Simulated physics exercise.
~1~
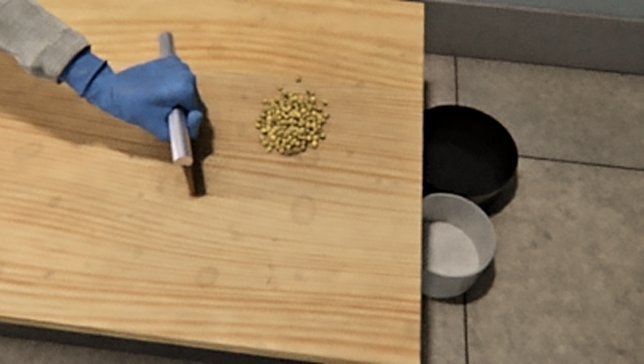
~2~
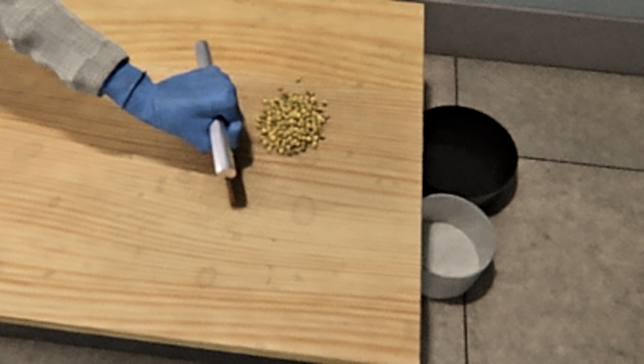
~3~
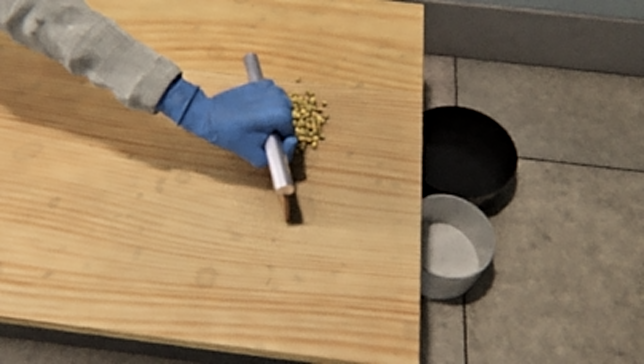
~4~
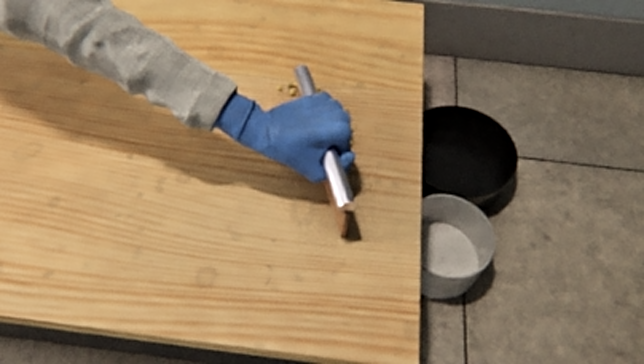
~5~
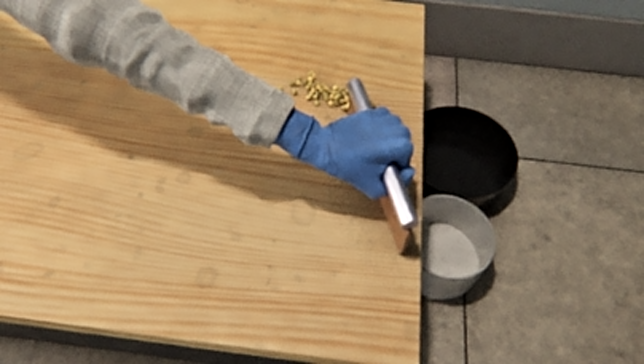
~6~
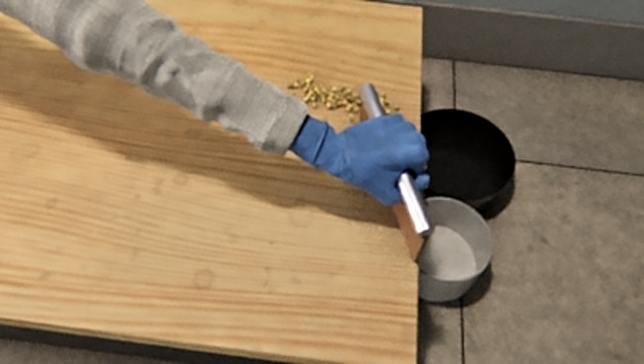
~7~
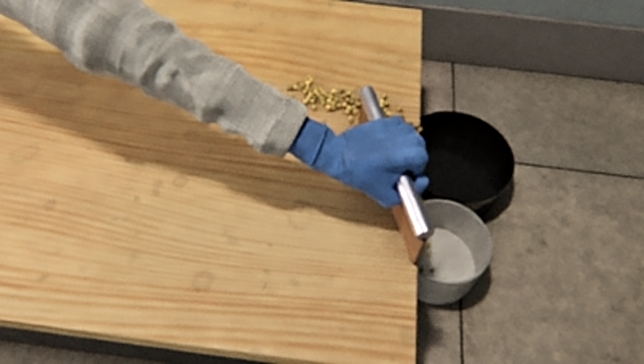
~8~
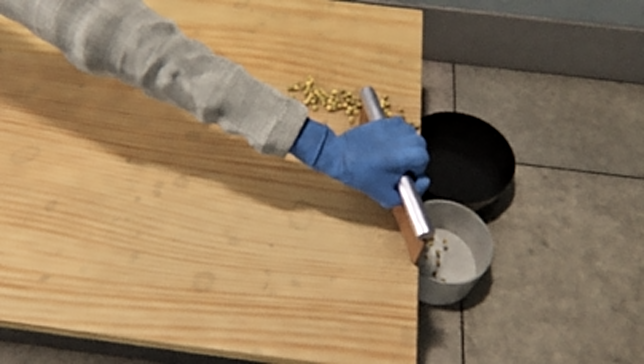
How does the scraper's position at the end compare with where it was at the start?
At the start the scraper was on the board to the left of the pile of beans. By the end it was farther right and a bit lower, with its near corner at the board's right edge by the white pot.
A blue-gloved hand slid a scraper rightward across a wooden board, pushing through a pile of small yellowish beans until it stopped at the edge. A few dropped into the white pot, while most stayed on the board and the black pot caught none.
